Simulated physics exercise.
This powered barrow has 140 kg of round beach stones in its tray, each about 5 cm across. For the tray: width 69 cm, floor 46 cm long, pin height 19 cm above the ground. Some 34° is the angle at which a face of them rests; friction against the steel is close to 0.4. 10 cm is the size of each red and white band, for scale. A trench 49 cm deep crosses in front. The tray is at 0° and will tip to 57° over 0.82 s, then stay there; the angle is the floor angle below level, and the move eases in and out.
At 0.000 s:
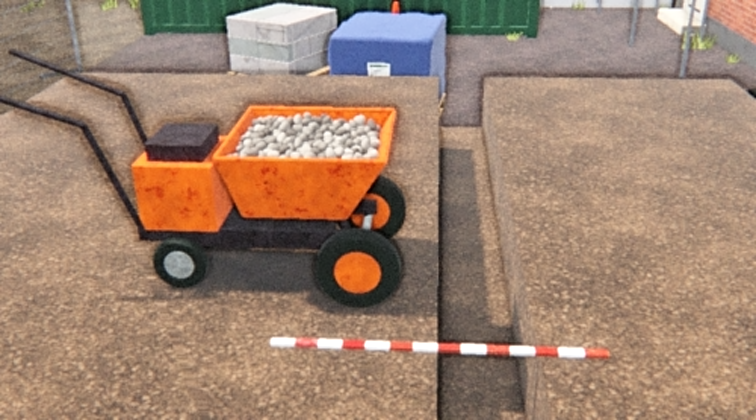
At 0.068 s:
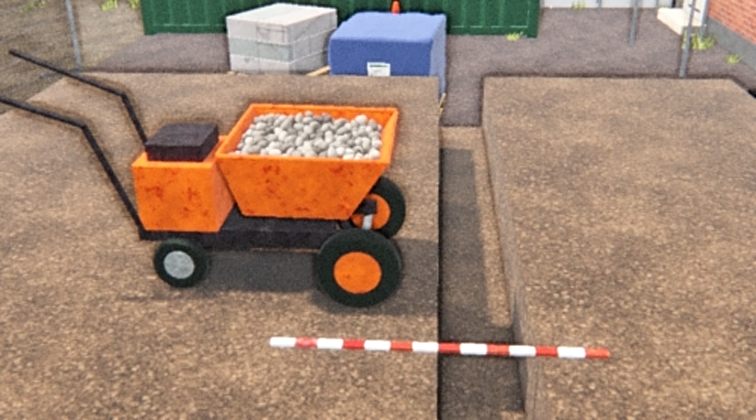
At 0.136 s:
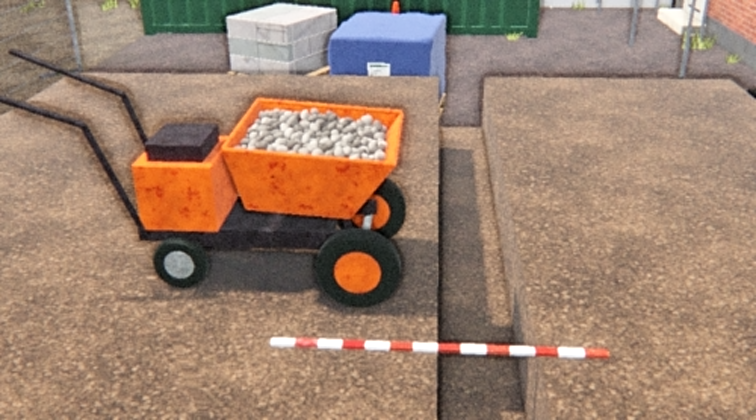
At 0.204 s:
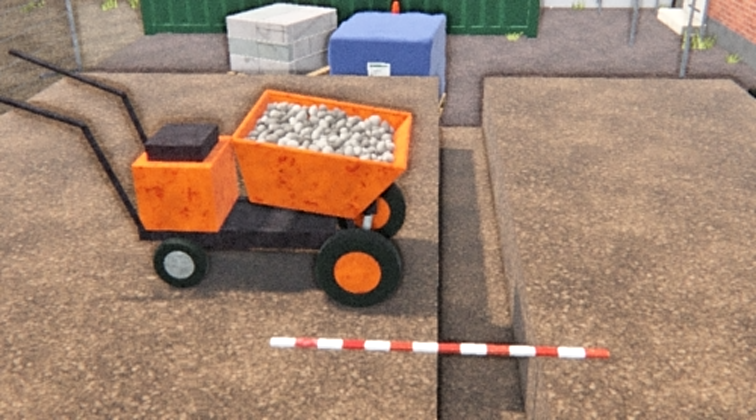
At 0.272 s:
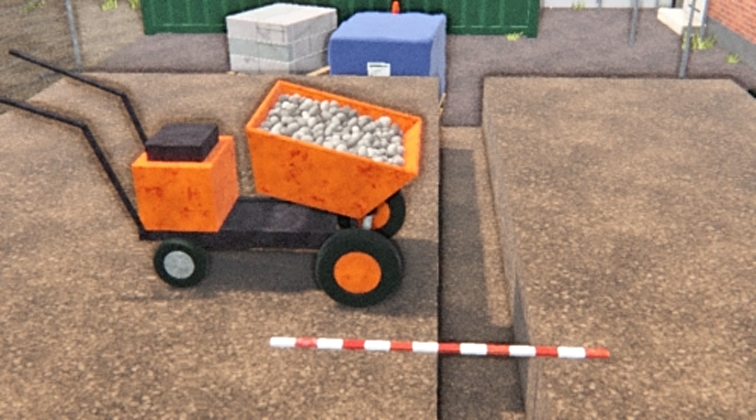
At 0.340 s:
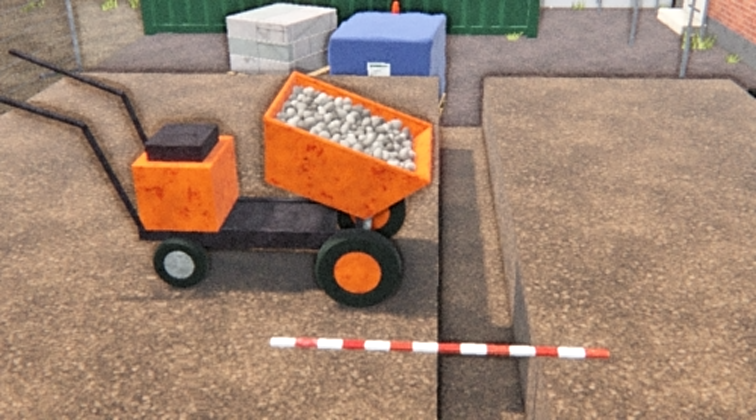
To begin with, an orange powered barrow loaded with rounded stones stands level on brown ground, left of a trench, with a red-and-white pole lying in front. Then its tray tilts gradually, the rear rising and the lip edging right toward the trench, until it slants clearly, stones still inside.
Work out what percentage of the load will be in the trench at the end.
It comes to roughly 32 percent of the load.
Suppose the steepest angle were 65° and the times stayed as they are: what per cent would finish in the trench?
Then roughly 55 percent.
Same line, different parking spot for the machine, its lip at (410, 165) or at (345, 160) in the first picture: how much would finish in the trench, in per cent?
Roughly 20 in a hundred from the first, 55 in a hundred from the second.
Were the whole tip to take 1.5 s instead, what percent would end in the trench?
Roughly 45 per cent would.
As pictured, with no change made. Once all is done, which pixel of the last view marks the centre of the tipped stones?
Their middle lands near (509, 350).
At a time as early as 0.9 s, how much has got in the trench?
Close to 15 per cent has got there by then.
After 0.6 s the floor is at 48°; 100 % in the tray; the foremost stones are at (456, 200).
After 0.9 s the floor is at 57°; 87 % in the tray, 13 % in the trench; the foremost stones are at (528, 256).
After 1.3 s the floor is at 57°; 60 % in the tray, 19 % in the trench, 21 % past the trench; the foremost stones are at (639, 278).
After 3.2 s the floor is at 57°; 46 % in the tray, 32 % in the trench, 22 % past the trench; the foremost stones are past the picture's edge.
